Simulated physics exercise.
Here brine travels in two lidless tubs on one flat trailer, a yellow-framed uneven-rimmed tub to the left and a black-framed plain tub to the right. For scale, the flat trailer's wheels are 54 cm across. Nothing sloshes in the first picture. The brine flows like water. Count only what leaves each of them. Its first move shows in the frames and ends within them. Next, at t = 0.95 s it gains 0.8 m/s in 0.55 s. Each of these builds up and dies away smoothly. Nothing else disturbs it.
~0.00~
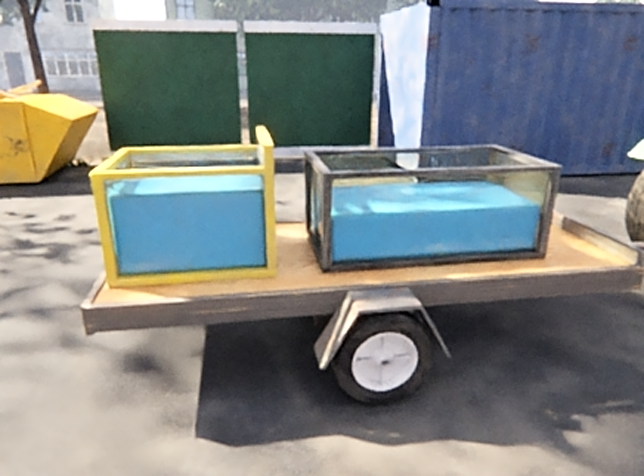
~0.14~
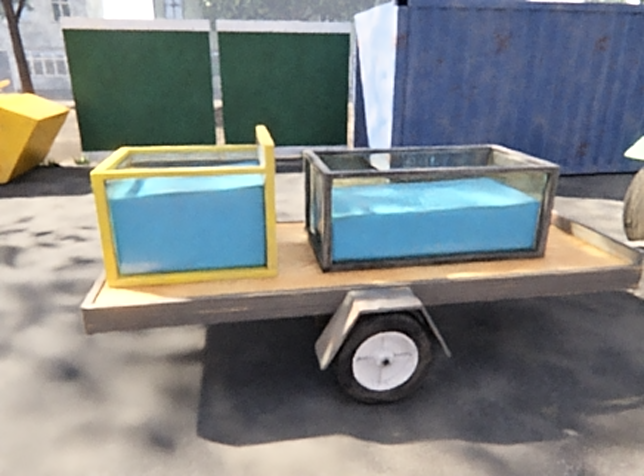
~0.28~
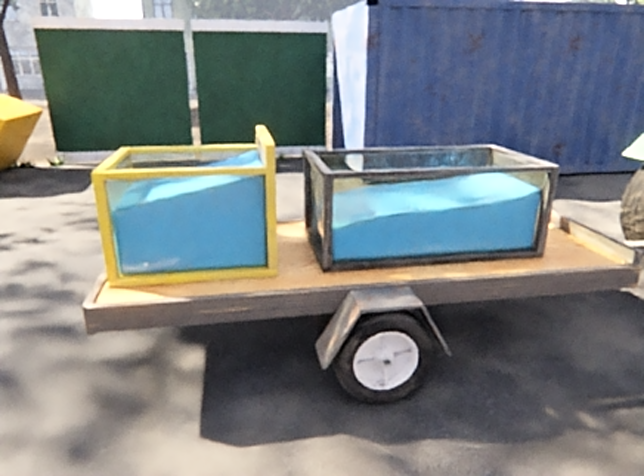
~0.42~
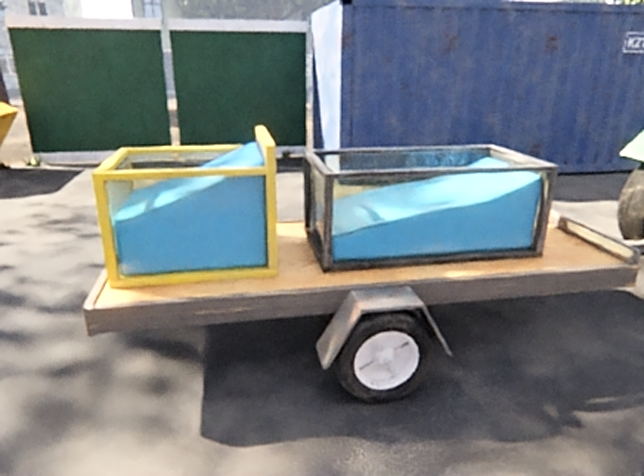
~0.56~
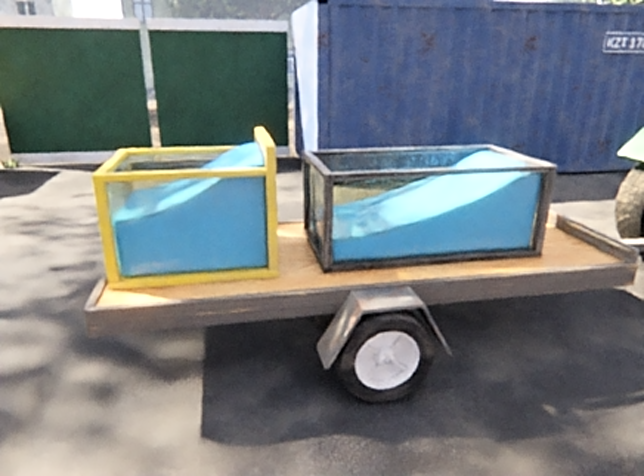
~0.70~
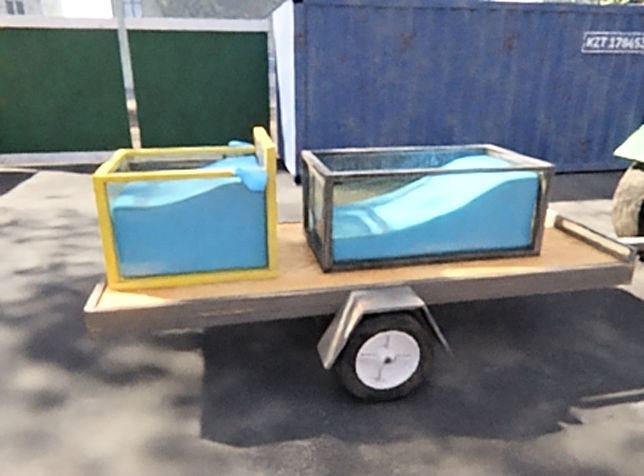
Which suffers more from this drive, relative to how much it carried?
The right tub loses the larger share.
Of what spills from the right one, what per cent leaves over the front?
About 10 per cent.
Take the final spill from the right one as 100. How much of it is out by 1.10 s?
About 0 per cent.
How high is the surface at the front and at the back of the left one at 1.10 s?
Front 34 cm, back 62 cm.
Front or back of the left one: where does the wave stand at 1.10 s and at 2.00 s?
Towards the back, then the front.
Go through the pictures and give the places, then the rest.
In the first picture, left tub, front level (250, 185), back level (125, 190); right tub, front level (524, 201), back level (341, 209); the front is on the right, levels are read along the near walls.
In the second picture, left tub, front level (250, 184), back level (125, 191); right tub, front level (523, 199), back level (341, 211).
In the third picture, left tub, back level (128, 205); right tub, front level (524, 190), back level (341, 220).
In the fourth picture, left tub, front level (250, 161), back level (129, 212); right tub, front level (525, 177), back level (341, 228).
In the fifth picture, left tub, front level (250, 162), back level (129, 213); right tub, front level (526, 164), back level (341, 235).
In the sixth picture, left tub, front level (251, 177), back level (127, 202); right tub, front level (526, 155), back level (340, 235).
After 1.10 s the left one has lost nothing (front 34 cm, back 62 cm); the right one has lost nothing (front 35 cm, back 29 cm).
After 1.50 s the left one has lost 1 per cent, over the back (front 46 cm, back 44 cm); the right one has lost nothing (front 13 cm, back 69 cm).
After 2.00 s the left one has lost 1 per cent, over the back (front 46 cm, back 41 cm); the right one has lost 4 per cent, over the back (front 14 cm, back 30 cm).
After 4.49 s the left one has lost 1 per cent, over the back; the right one has lost 7 per cent, over the back, a little elsewhere.
